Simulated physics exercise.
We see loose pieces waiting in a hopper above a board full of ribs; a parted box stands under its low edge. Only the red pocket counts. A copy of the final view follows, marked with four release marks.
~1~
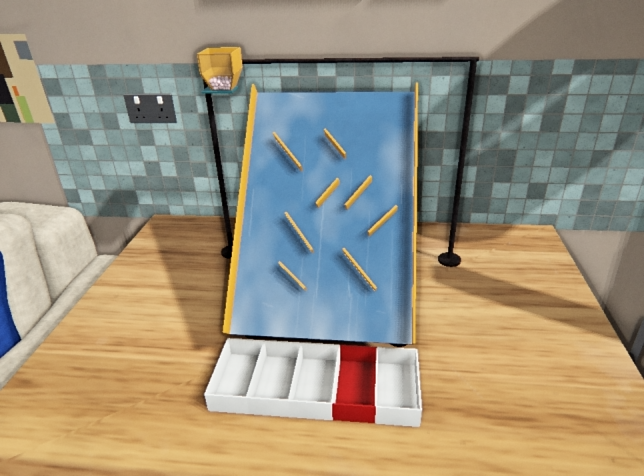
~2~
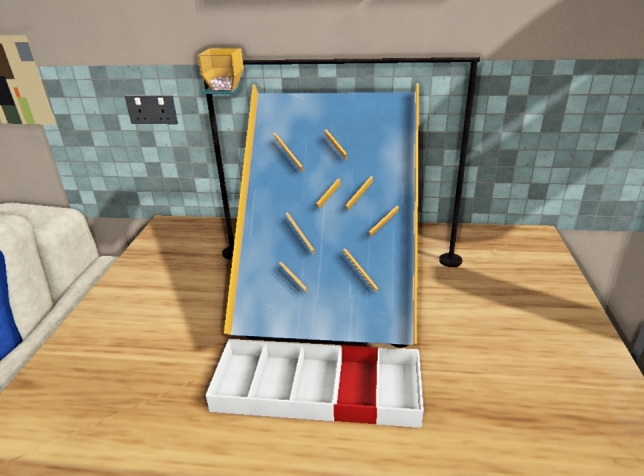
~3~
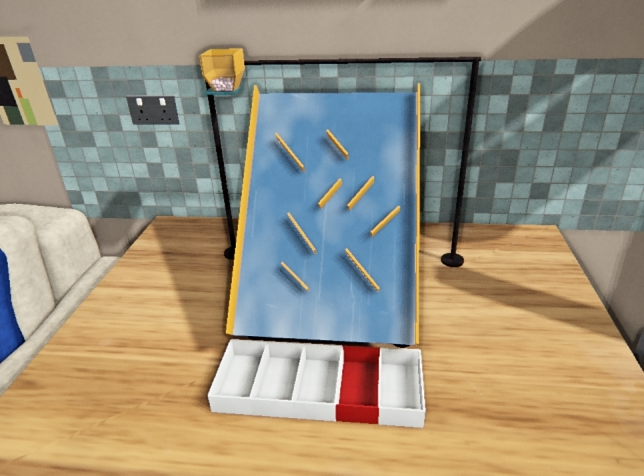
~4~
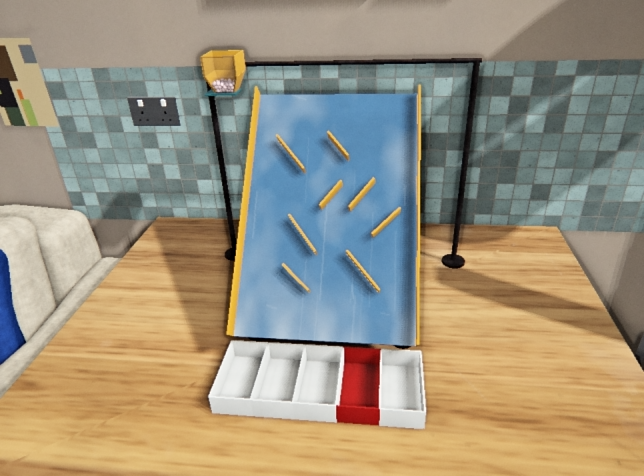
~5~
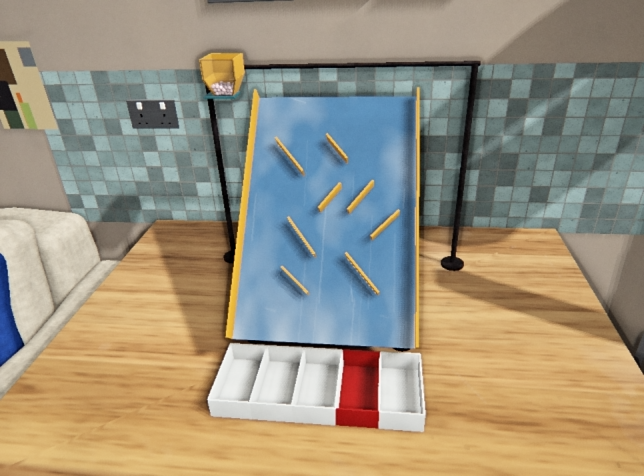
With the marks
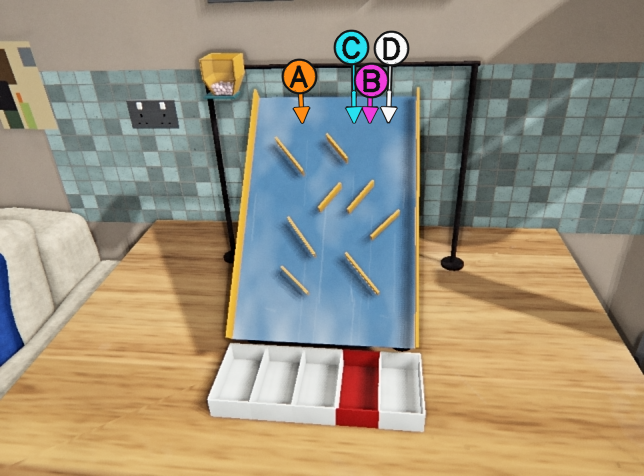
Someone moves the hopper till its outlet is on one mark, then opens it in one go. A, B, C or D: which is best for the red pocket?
Take A.
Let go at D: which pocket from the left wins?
The fifth from the left.
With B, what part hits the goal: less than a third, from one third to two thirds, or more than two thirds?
It is less than a third.
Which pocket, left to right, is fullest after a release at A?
The fourth.
On the marked copy, mark A meets the board at (302, 117); mark B meets the board at (369, 116); mark C meets the board at (354, 117); mark D meets the board at (388, 116).
With A, about a third in the red pocket, about a quarter in other pockets, about half outside the box.
With B, a small part in the red pocket, about a third in other pockets, about half outside the box.
With C, a small part in the red pocket, about a third in other pockets, about half outside the box.
With D, a small part in the red pocket, about half in other pockets, about a third outside the box.
